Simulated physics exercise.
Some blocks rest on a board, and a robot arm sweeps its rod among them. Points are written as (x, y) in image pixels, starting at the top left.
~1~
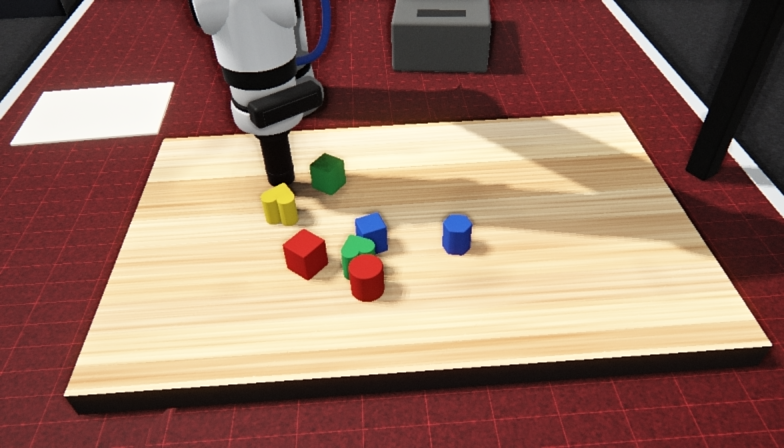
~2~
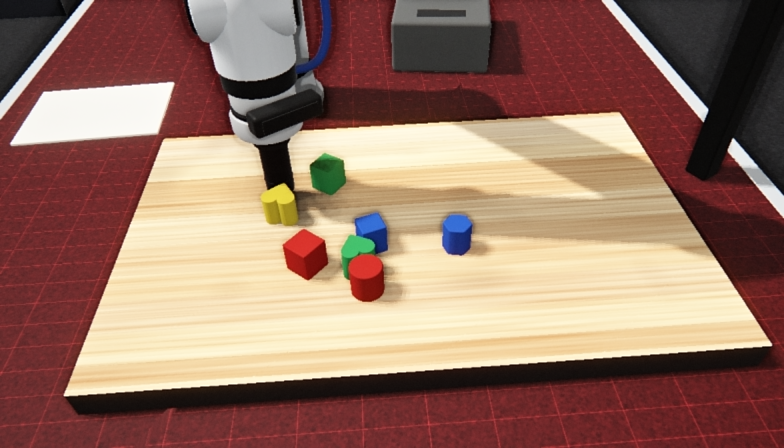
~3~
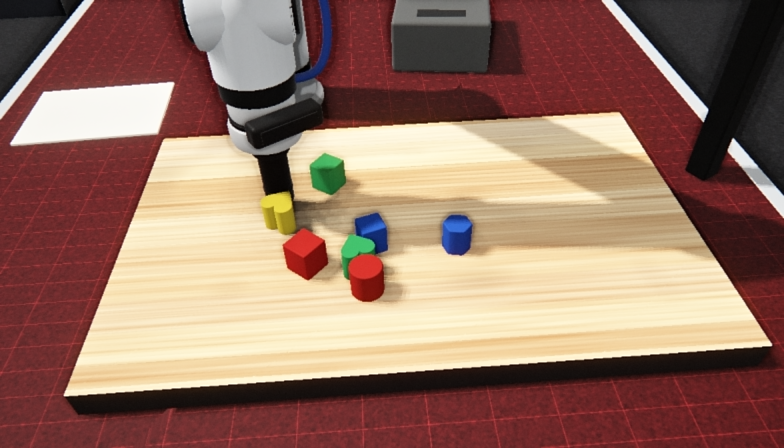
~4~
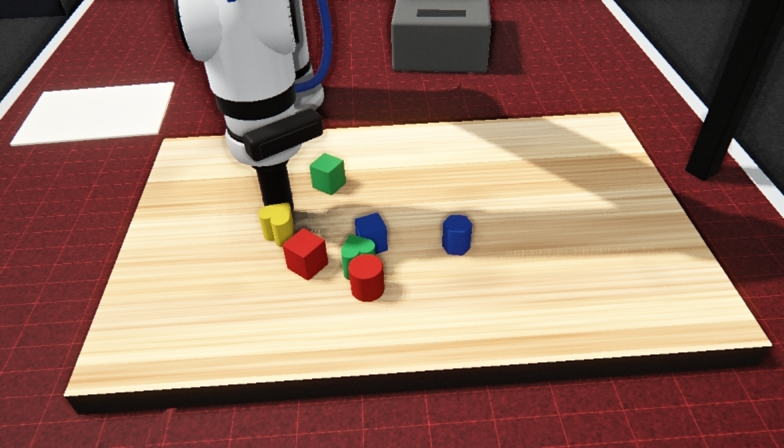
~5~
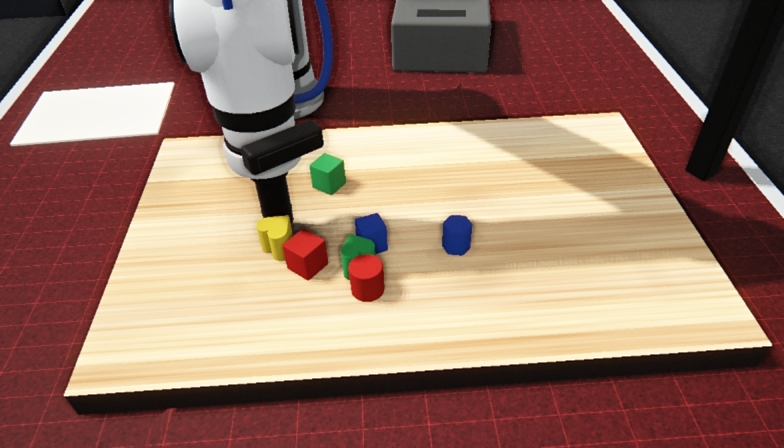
On a wooden board scattered with colored blocks, a robot arm moved its black rod toward the viewer and pushed the yellow heart a short way, bringing it beside the red cube.
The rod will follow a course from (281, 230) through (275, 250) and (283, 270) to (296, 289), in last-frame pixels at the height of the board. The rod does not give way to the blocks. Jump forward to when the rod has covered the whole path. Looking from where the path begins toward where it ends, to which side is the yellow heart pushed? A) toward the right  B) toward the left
Choice A: Toward the right.
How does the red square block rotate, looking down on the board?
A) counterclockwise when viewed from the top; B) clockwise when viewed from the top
I'll go with A - counterclockwise when viewed from the top.
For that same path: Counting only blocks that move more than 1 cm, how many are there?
Answer: 2.
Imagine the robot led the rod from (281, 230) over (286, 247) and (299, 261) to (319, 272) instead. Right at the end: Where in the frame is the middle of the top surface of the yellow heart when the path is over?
Somewhere near (269, 252).
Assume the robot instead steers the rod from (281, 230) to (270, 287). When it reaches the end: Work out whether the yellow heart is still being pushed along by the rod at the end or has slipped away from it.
It keeps leading.
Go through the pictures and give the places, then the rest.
The first picture shows lower end of the rod (282, 180), tops of blocks, yellow heart (279, 194), red square block (304, 242), green heart (356, 246).
The second picture shows rod (281, 189), blocks as before.
The third picture shows rod (281, 199), yellow heart (278, 201).
The fourth picture shows rod (280, 210), yellow heart (276, 213).
The fifth picture shows rod (279, 222), yellow heart (274, 225), red square block (304, 242), green heart (356, 246).
What follows on the original path. Halfway along, rod (275, 253); yellow heart (267, 259).
At the end, rod (295, 281); yellow heart (267, 283), turned 55° clockwise; red square block (319, 249), turned 65° anticlockwise; green heart not moved.
